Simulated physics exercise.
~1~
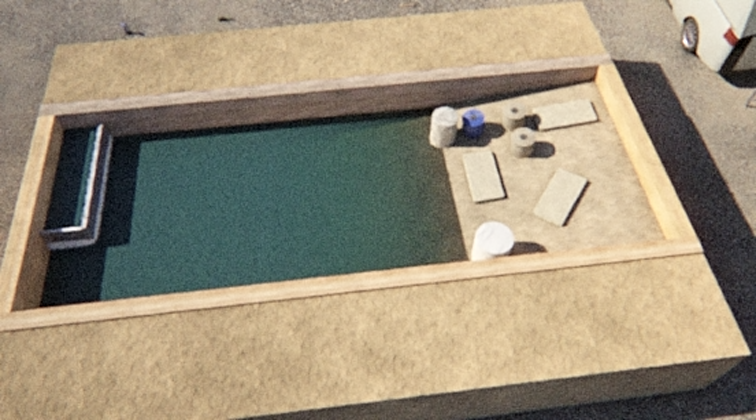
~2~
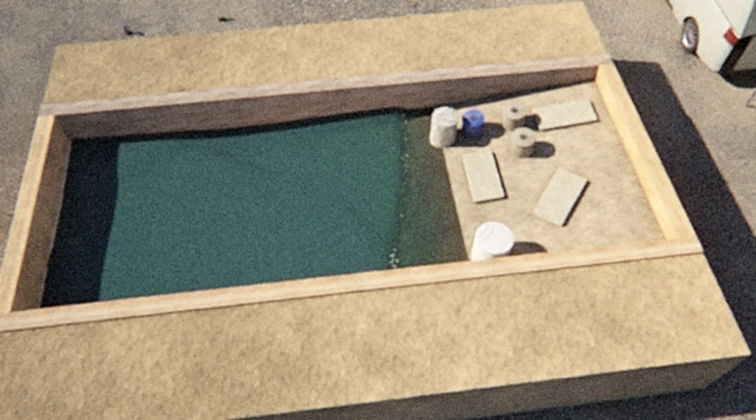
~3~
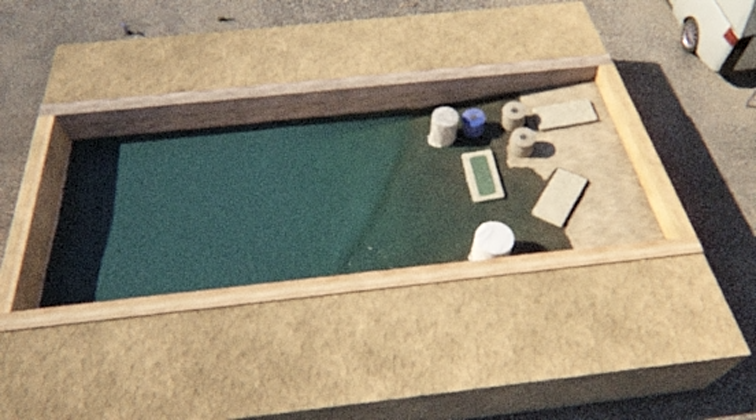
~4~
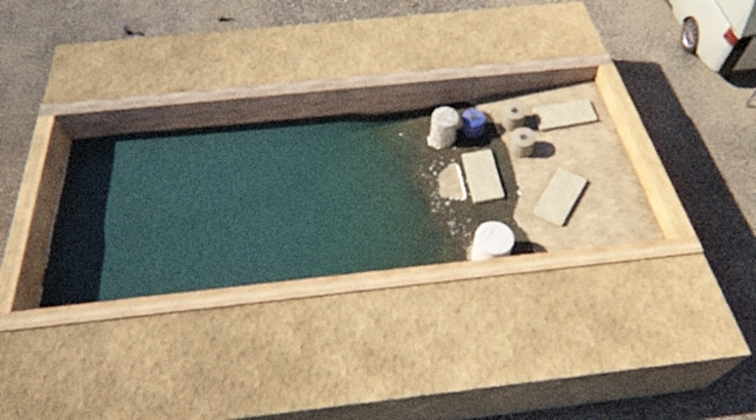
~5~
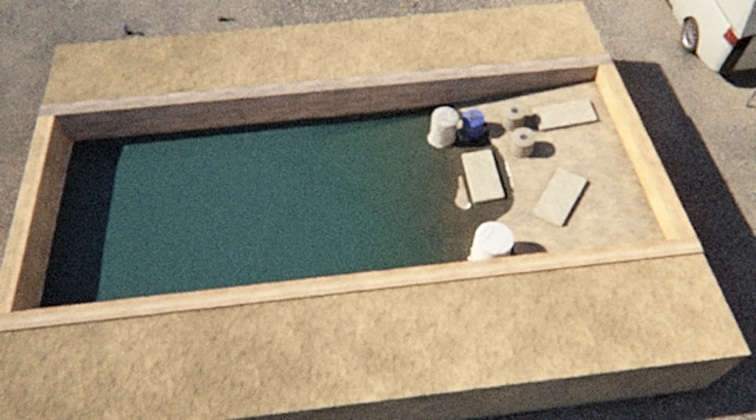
A long wooden-walled basin flanked by sandy banks, seen from above at an angle, holds dark green water on the left and a pale sand slope on the right. On the slope sit white, blue and brownish tubs and three flat tan slabs, while part of a pale vehicle shows at the top right. Boarding at the left end disappears, and a low wave runs right towards the slope. Water spreads around the nearer tubs and slabs, then draws back, leaving small foamy patches. The blue tub and the others stay where they began as the water settles.
